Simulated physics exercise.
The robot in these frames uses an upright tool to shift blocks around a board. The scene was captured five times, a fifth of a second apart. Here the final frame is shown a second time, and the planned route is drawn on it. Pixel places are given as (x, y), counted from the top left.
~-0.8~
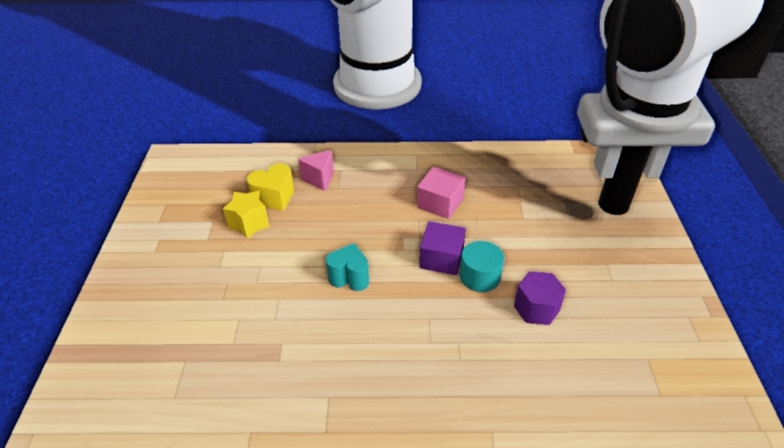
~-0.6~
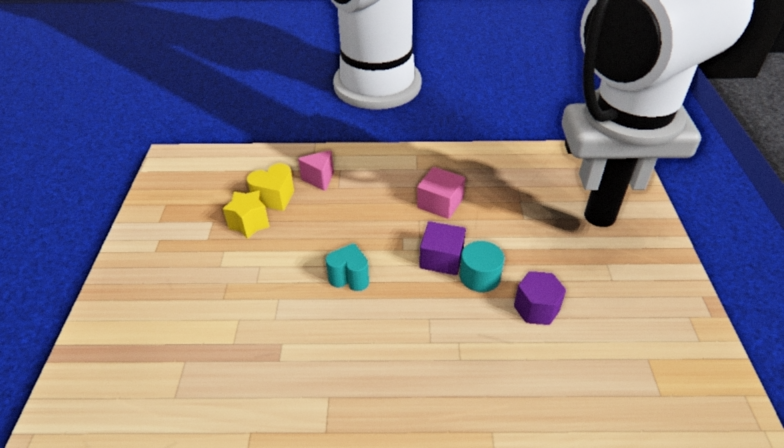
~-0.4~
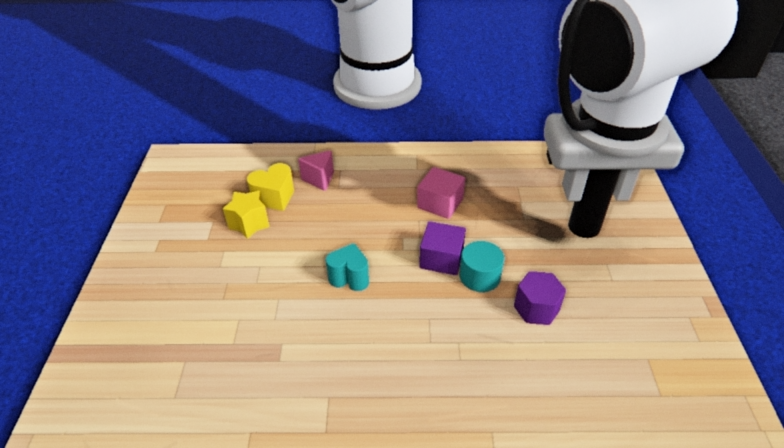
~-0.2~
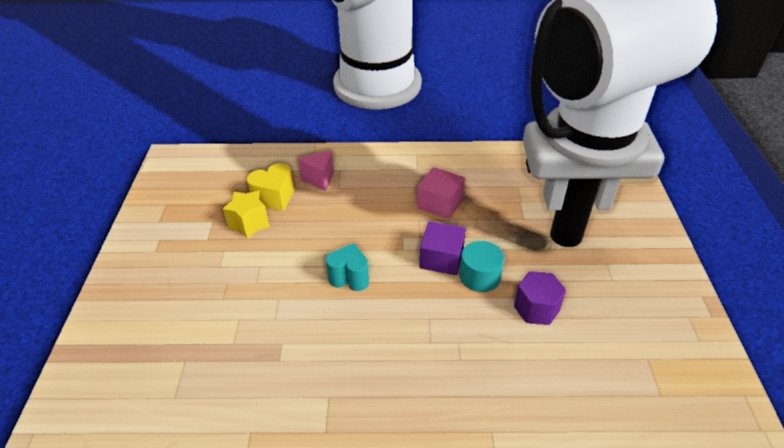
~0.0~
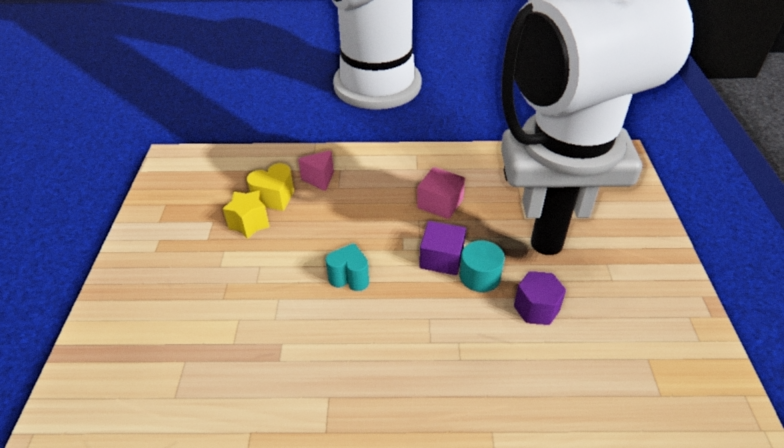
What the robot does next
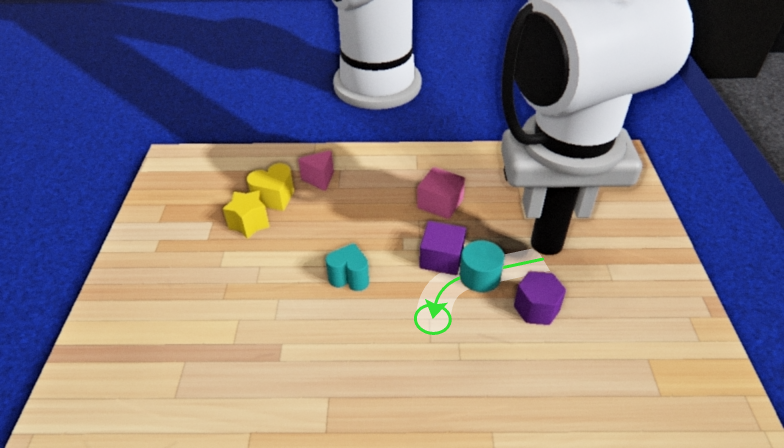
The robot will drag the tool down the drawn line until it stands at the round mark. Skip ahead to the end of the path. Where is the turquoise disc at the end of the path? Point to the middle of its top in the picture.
It will likely be found at (398, 315).
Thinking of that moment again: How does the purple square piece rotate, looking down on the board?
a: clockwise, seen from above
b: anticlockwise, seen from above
It's a.
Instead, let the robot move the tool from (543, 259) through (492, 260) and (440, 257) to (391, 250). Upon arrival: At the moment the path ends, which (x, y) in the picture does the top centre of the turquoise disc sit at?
Around pixel (460, 266).
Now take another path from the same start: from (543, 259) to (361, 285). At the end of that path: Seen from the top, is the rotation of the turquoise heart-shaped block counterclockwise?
Final answer: No.
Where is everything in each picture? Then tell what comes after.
In the first frame, tip of the tool (613, 205), middles of tops, purple square piece (443, 237), turquoise disc (483, 255), purple six-sided block (542, 287).
In the second frame, tool (600, 217), nothing pushed.
In the third frame, tool (584, 228), nothing pushed.
In the fourth frame, tool (566, 237), nothing pushed.
In the fifth frame, tool (547, 244), purple square piece (443, 237), turquoise disc (483, 255), purple six-sided block (542, 287).
The line goes from (543, 259) by way of (497, 269) and (452, 282) to (433, 319).
The first path, step by step. One third of the way, tool (499, 254); purple square piece (437, 238), turned 25° clockwise; turquoise disc (468, 261).
Two thirds of the way, tool (452, 268); purple square piece (432, 238), turned 40° clockwise; turquoise disc (428, 284).
At the end, tool (434, 304); purple square piece (432, 238), turned 40° clockwise; turquoise disc (398, 315); purple six-sided block unmoved.
